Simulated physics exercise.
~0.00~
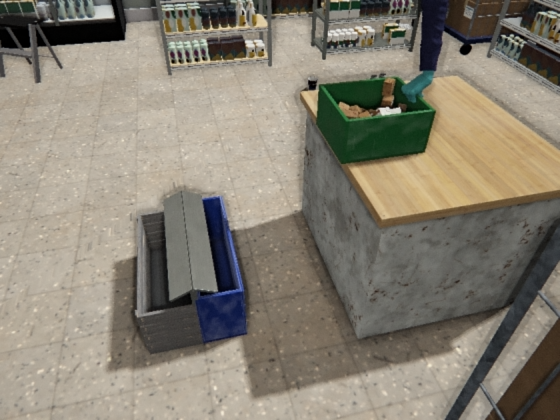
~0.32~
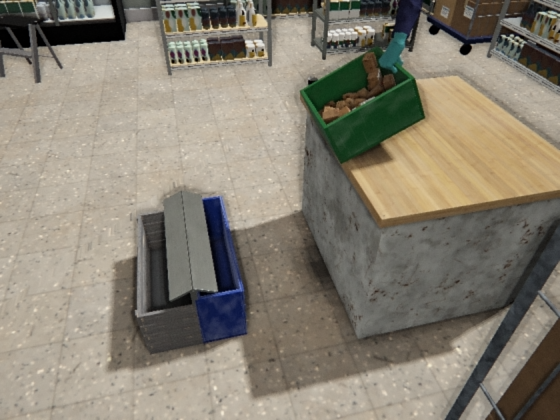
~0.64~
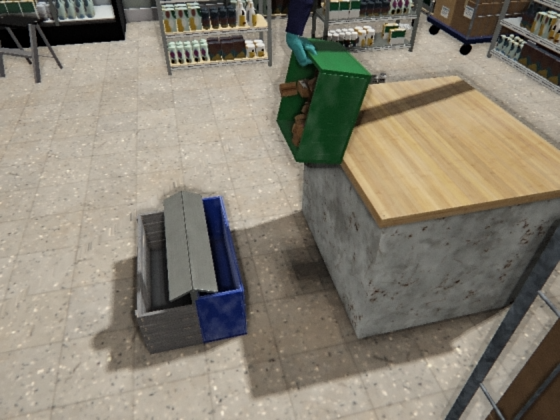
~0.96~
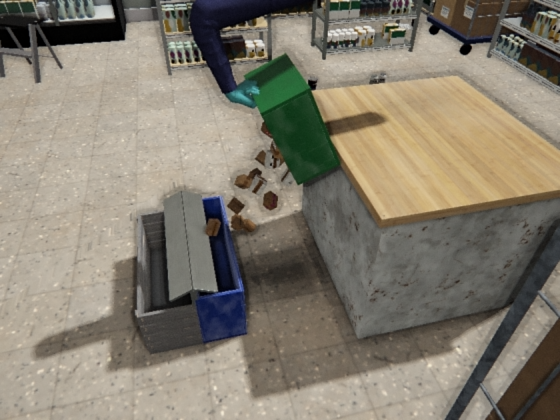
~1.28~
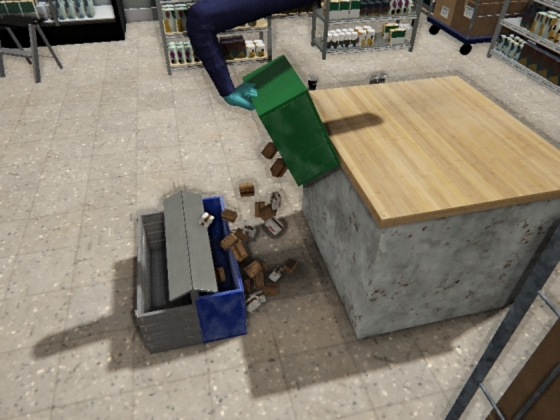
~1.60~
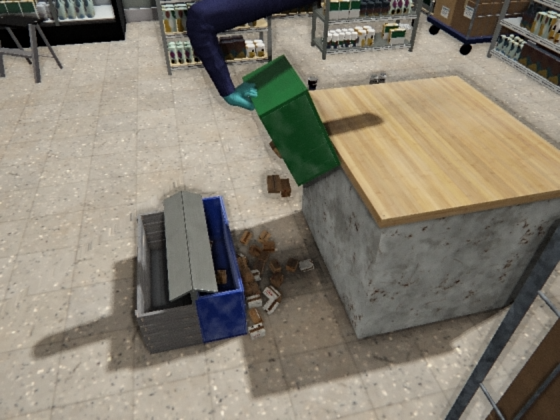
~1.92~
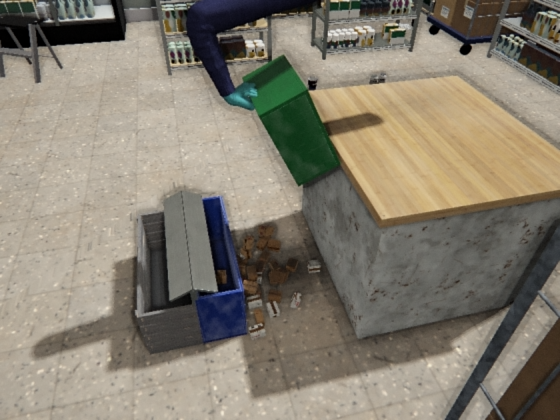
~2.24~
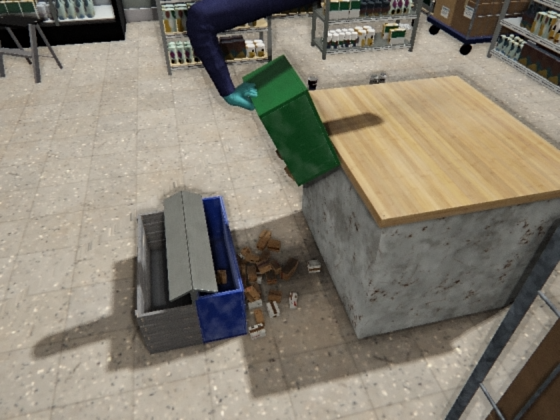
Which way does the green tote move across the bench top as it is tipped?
It moves to the left, ending up tilted over the left edge of the bench.
